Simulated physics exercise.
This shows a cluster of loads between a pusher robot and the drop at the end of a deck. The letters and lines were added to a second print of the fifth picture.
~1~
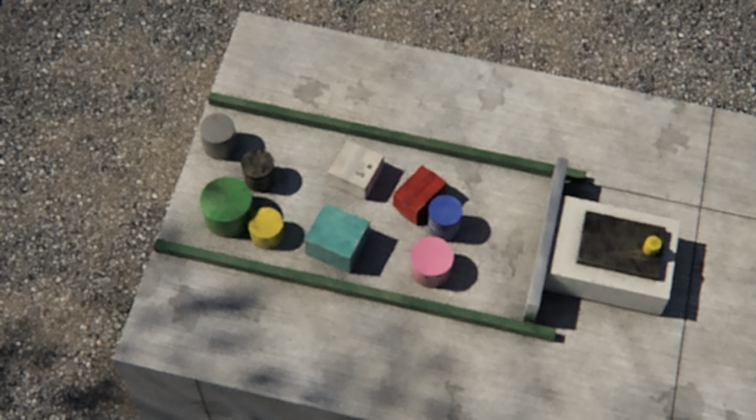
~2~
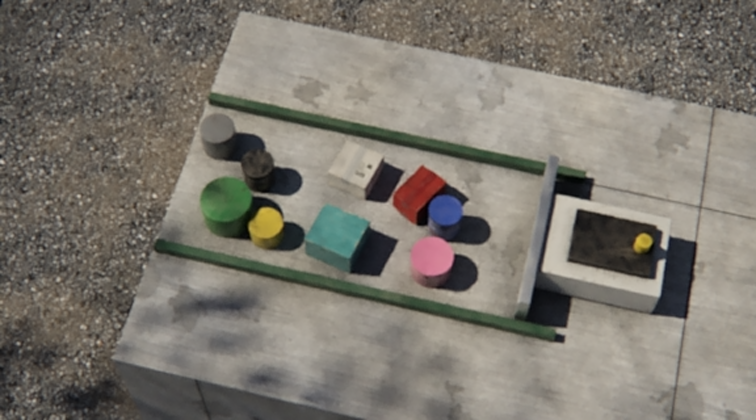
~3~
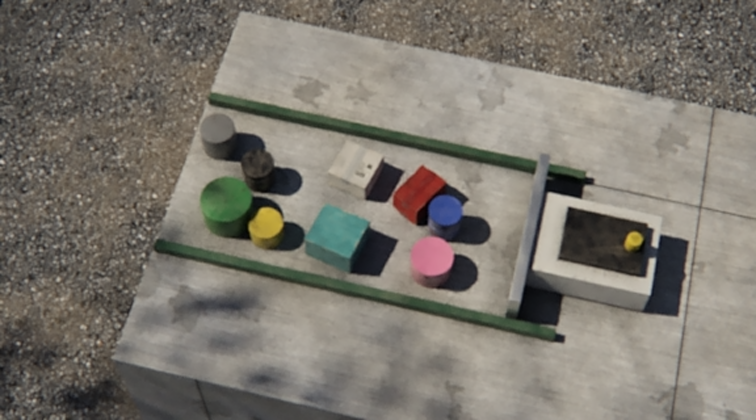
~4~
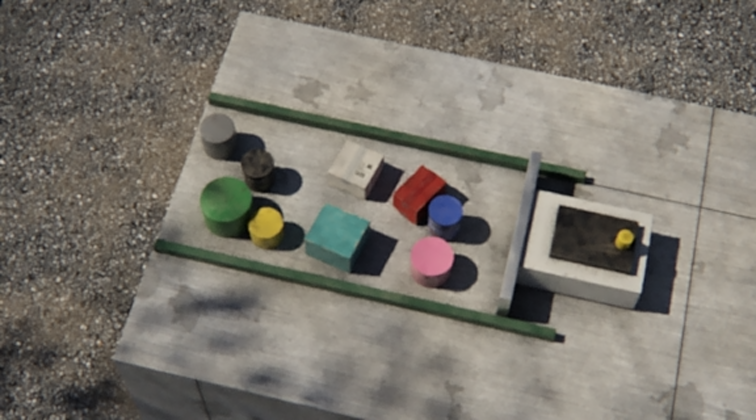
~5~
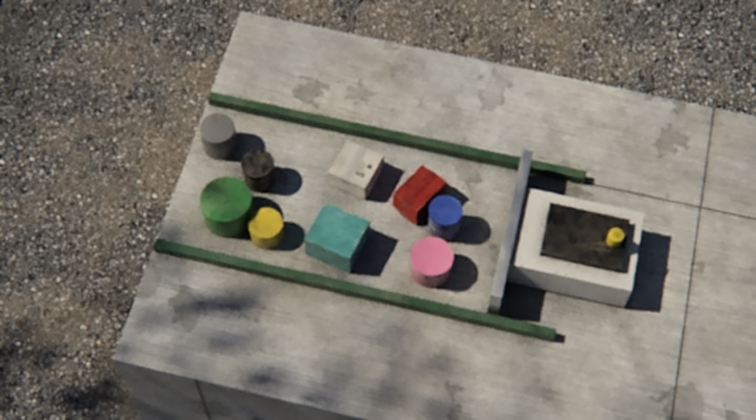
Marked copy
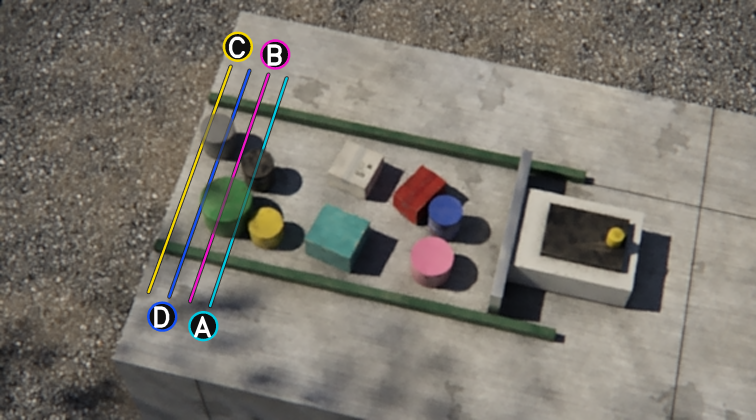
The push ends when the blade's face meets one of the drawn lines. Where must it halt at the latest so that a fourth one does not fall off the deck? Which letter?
As far as mark A.
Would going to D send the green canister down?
Yes.
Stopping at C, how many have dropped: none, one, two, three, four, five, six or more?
By then, six or more.
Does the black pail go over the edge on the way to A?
By then, no.
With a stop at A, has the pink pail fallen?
No.
On the marked copy, A at (250, 187); B at (231, 182); C at (192, 174); D at (211, 178).
With A. Early on, robot (482, 214); pink pail (379, 251); white parcel (346, 167).
Further on, robot (387, 194); green canister (202, 192); yellow canister (195, 231).
At the end, robot (314, 178); green canister over the edge; yellow canister over the edge; two fallen.
As for the rest, B drops five; C drops nine; D drops five.
